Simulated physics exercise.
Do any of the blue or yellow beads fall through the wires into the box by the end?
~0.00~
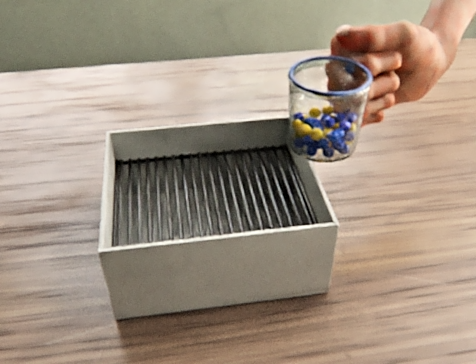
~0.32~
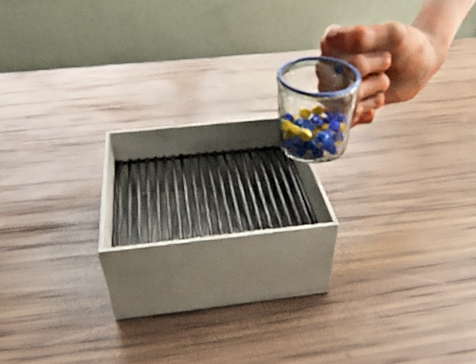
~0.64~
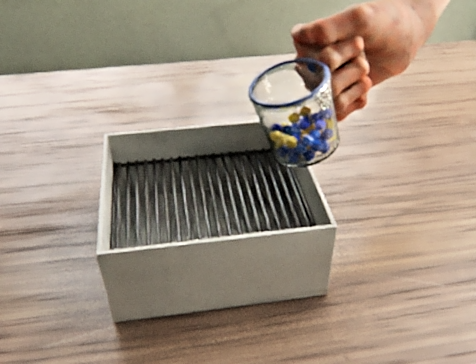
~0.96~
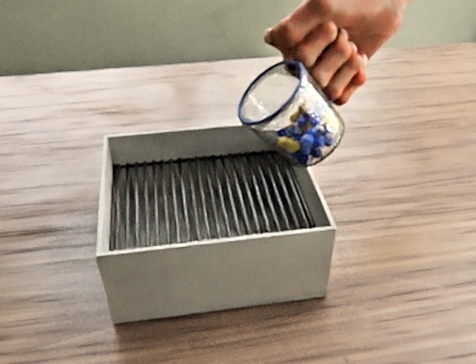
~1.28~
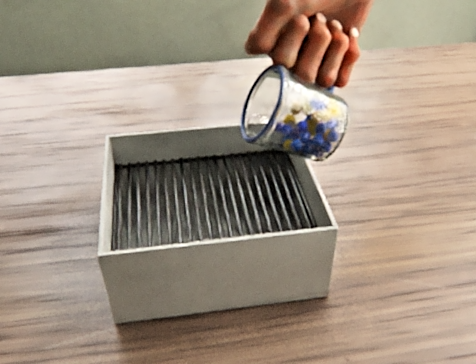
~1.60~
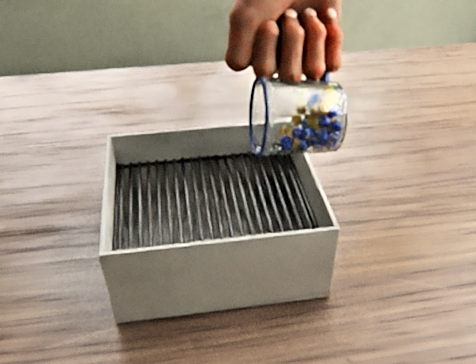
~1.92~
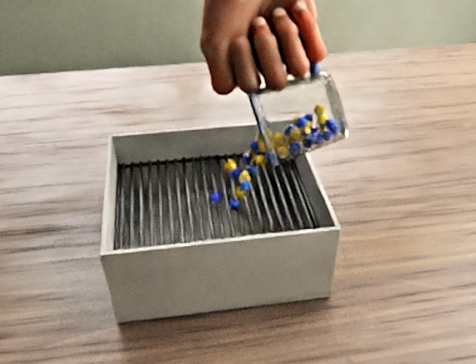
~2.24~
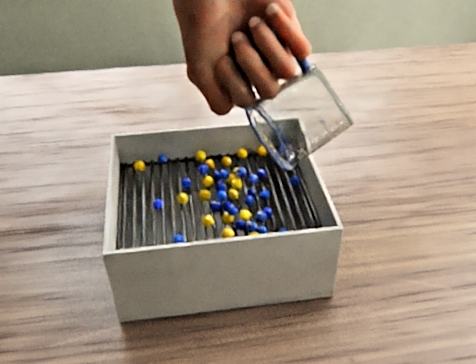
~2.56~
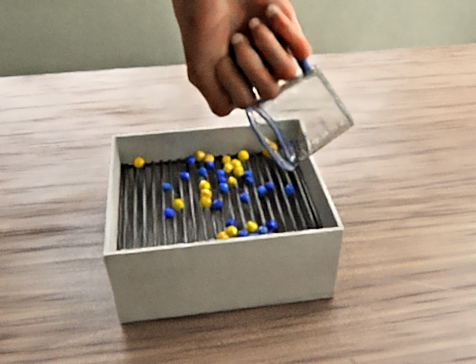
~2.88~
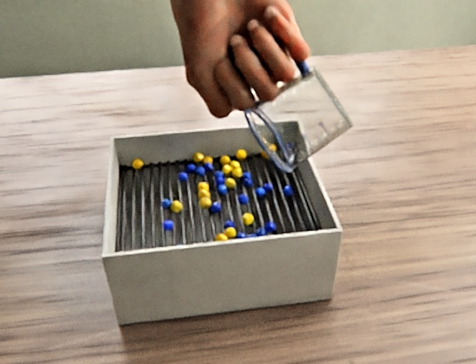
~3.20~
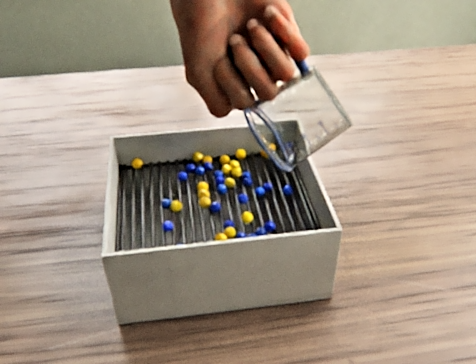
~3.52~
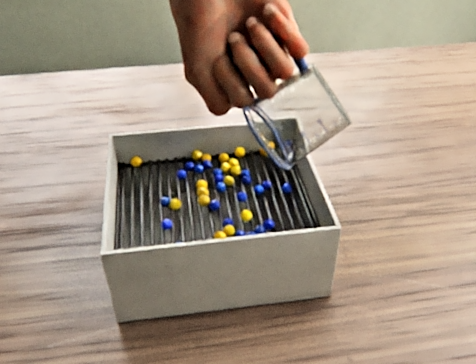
No, none of them fall through. Both the blue and the yellow beads end up resting on top of the wires.
